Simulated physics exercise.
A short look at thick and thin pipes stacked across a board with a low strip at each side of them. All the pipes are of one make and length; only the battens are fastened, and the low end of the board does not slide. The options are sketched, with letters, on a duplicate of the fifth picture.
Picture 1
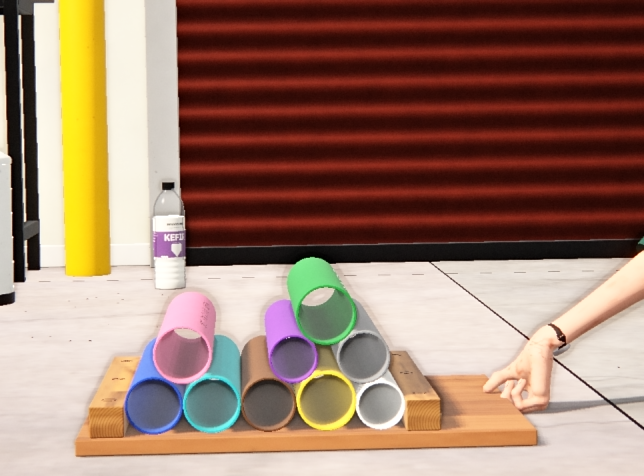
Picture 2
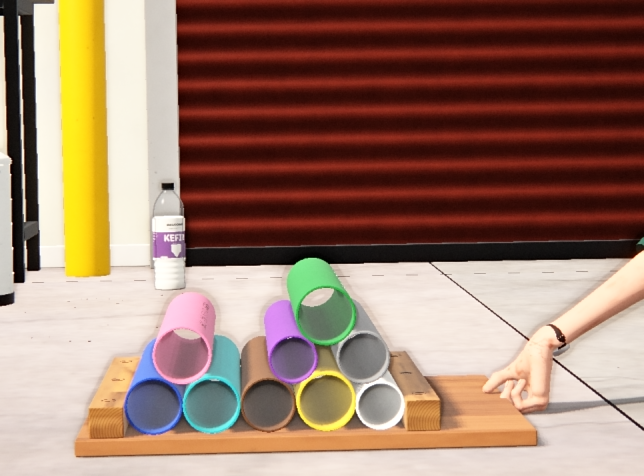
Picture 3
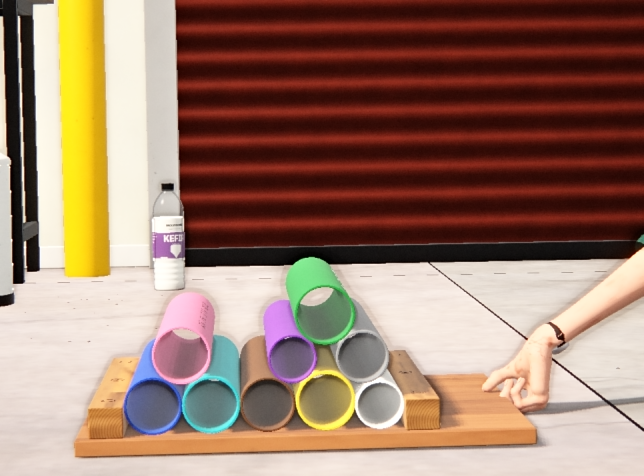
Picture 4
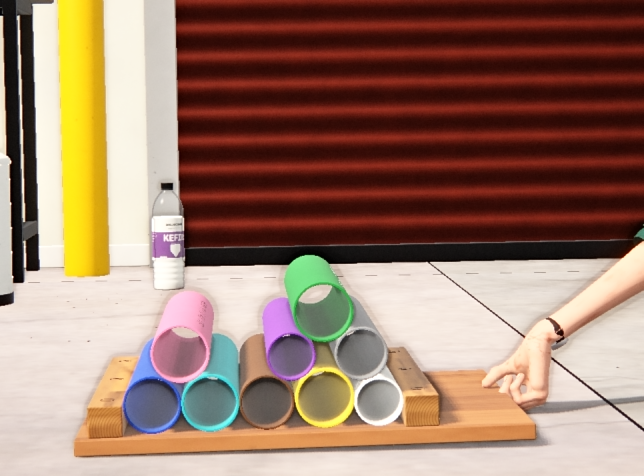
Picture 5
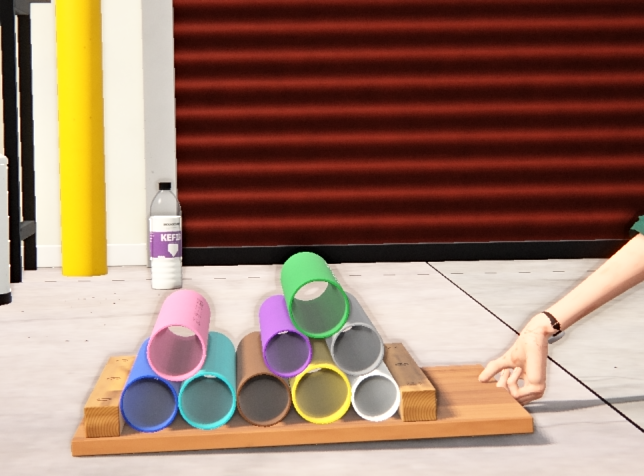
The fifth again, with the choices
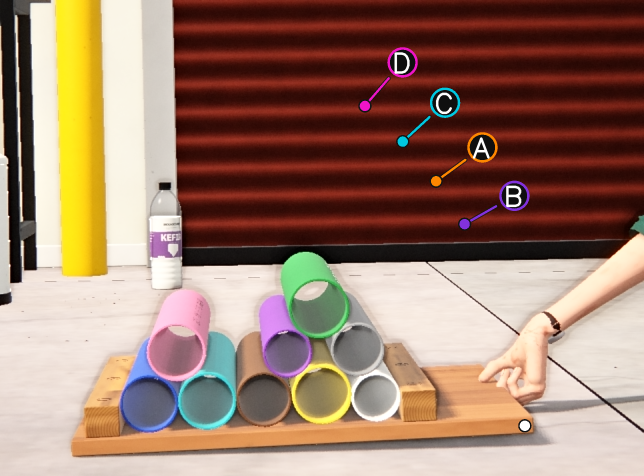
On pale paving before a dark red shutter, a hand slightly raising the right end of a board stacked with colourful pipes.
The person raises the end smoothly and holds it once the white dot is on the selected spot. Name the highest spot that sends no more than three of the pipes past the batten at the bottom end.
The highest mark that will do is A.
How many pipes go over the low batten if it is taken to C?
The count is four.
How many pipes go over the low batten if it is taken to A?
It comes to three.
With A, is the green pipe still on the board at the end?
The green pipe: No.
On the marked copy, A at (436, 181); B at (465, 224); C at (403, 141); D at (365, 106); the white dot at (525, 426).
Taking A. A third of the way, board at 19°.
Two thirds of the way, board at 35°.
When it is over, board at 35°, three over the low batten (purple, pink, green).
As for the rest, B three over the low batten (purple, pink, green); C four over the low batten (purple, pink, grey, green); D four over the low batten (purple, pink, grey, green).
